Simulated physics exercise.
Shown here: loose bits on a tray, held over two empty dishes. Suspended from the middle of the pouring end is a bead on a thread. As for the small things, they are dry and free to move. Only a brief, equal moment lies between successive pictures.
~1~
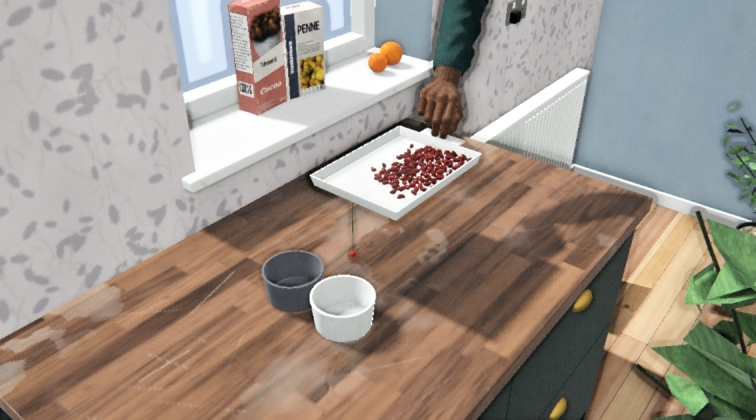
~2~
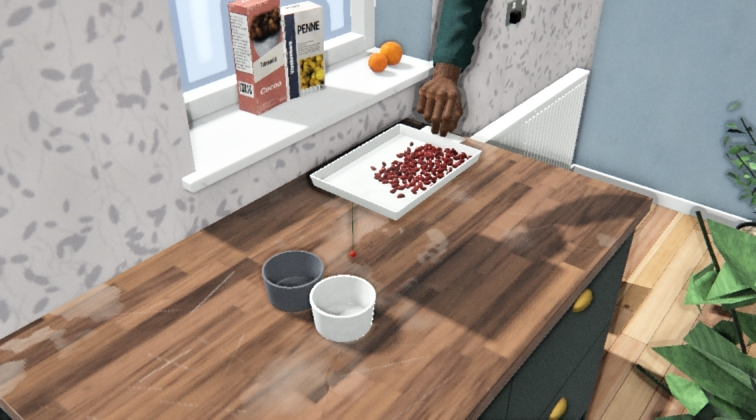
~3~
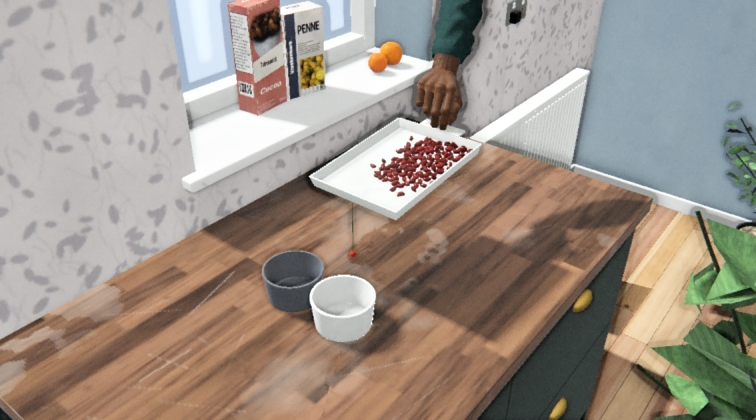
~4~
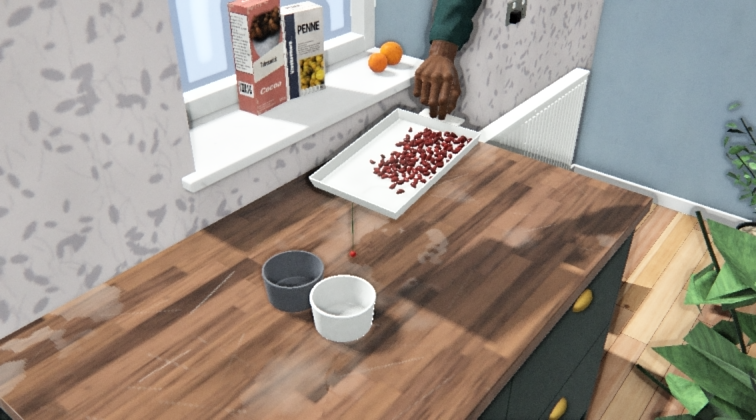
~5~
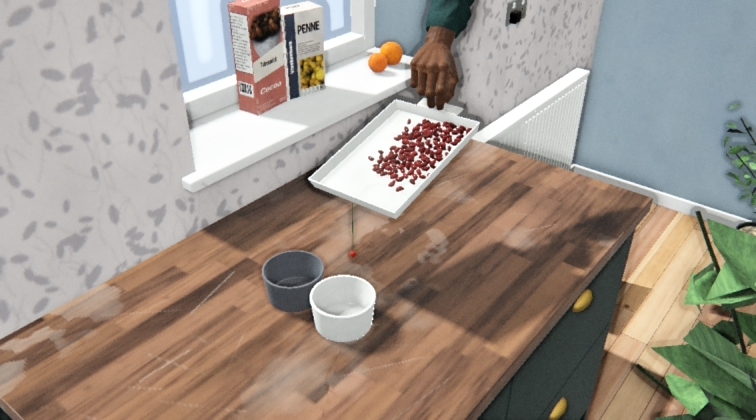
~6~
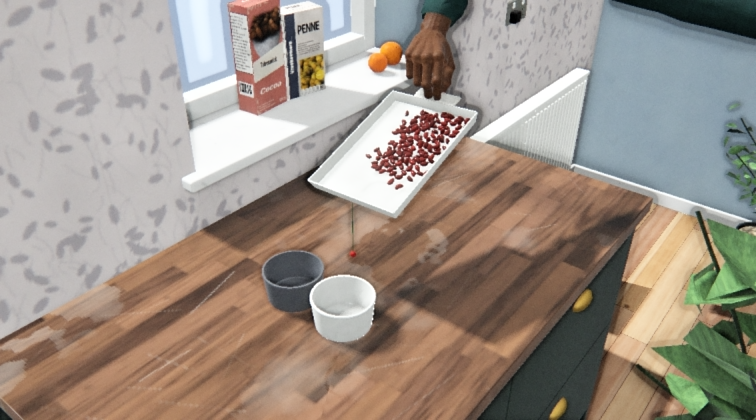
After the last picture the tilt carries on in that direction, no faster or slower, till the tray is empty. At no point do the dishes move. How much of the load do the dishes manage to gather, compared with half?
The greater share ends up in the dishes.
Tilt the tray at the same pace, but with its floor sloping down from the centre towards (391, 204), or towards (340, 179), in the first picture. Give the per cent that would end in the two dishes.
Somewhere close to 10 % the first time, 10 % the second.
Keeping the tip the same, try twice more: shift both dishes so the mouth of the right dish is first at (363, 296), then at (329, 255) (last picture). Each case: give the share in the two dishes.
80 per cent the first time, 40 per cent the second time.
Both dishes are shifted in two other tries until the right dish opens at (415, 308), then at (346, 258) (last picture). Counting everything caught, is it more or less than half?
At the first place under half, at the second under half.
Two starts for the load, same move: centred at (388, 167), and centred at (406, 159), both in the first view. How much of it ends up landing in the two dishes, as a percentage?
First case: Around 70 %; second case: Around 70 %.
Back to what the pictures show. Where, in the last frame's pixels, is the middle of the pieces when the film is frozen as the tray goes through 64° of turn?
Look close to (349, 193) in the last picture.
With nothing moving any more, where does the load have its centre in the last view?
I'd say the middle ends up at about (312, 298).
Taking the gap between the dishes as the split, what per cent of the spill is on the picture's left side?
That would be roughly 30 per cent.
Soon, tray tipped steeply; most on the tray; a stray few in the right dish; a small part in the air.
A while on, tray tipped past a quarter turn; about a third on the tray; about a quarter in the right dish; about a quarter in the left dish; a small part outside both; a small part in the air.
Towards the end, tray tipped past a quarter turn; about a third in the right dish; about a third in the left dish; about a quarter outside both.
Finally, tray tipped past a quarter turn; about a third in the right dish; about a third in the left dish; about a quarter outside both.
